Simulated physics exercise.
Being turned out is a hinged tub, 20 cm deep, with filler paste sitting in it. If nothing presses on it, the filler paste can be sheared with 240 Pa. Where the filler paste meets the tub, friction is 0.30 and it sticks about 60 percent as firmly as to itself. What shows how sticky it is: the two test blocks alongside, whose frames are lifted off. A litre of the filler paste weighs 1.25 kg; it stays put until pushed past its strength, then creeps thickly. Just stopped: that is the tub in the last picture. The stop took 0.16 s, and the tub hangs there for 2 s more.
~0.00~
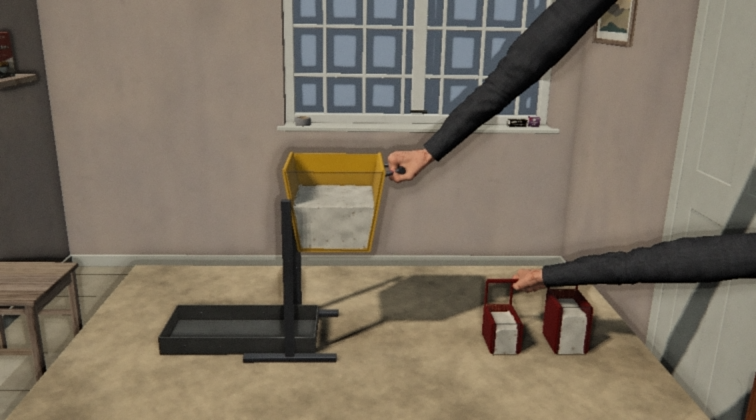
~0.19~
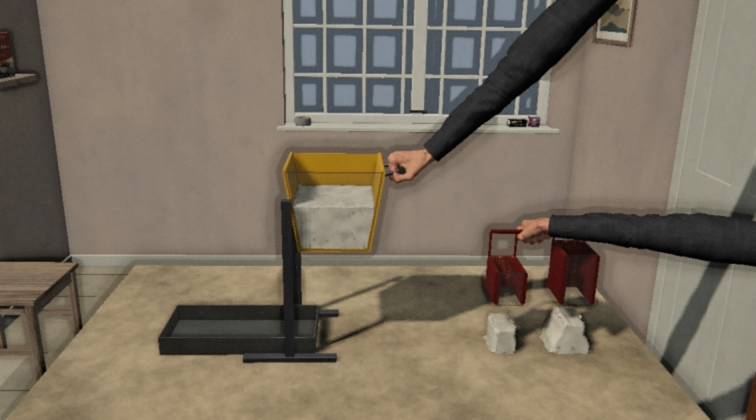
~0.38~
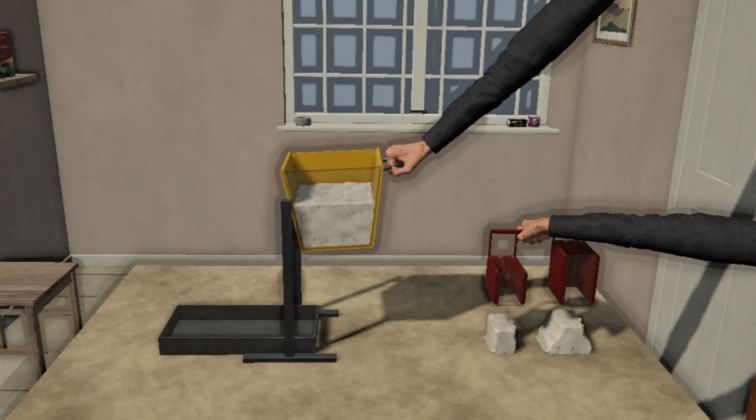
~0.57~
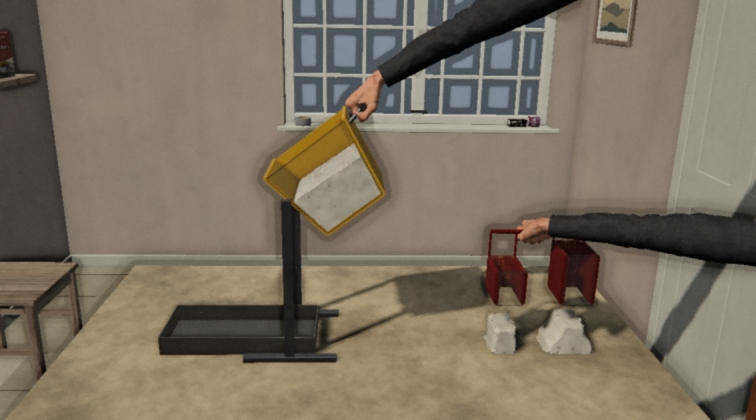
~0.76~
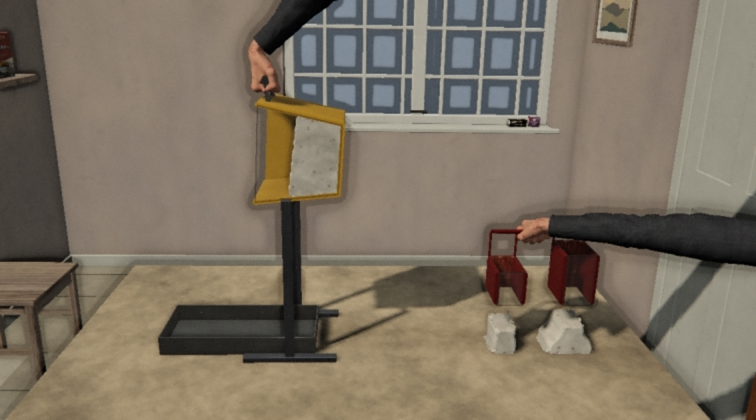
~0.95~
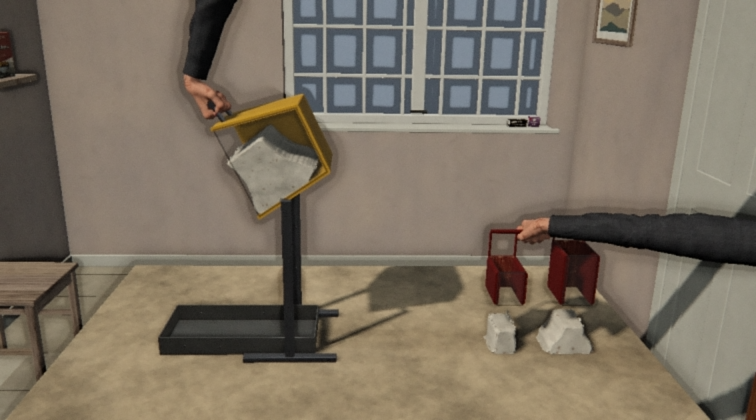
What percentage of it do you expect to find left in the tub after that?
About 0 percent is left in the tub.
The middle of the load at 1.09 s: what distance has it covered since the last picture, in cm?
I'd estimate roughly 18 centimetres.
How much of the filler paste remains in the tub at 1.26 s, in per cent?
The tub holds some 0 % at that moment.
After 1.09 s, the tub is at 115 degrees and holds 19 %.
After 1.26 s, the tub is at 115 degrees and holds 0 %.
After 1.43 s, the tub is at 115 degrees and holds 0 %.
After 1.60 s, the tub is at 115 degrees and holds 0 %.
After 2.95 s, the tub is at 115 degrees and holds 0 %.
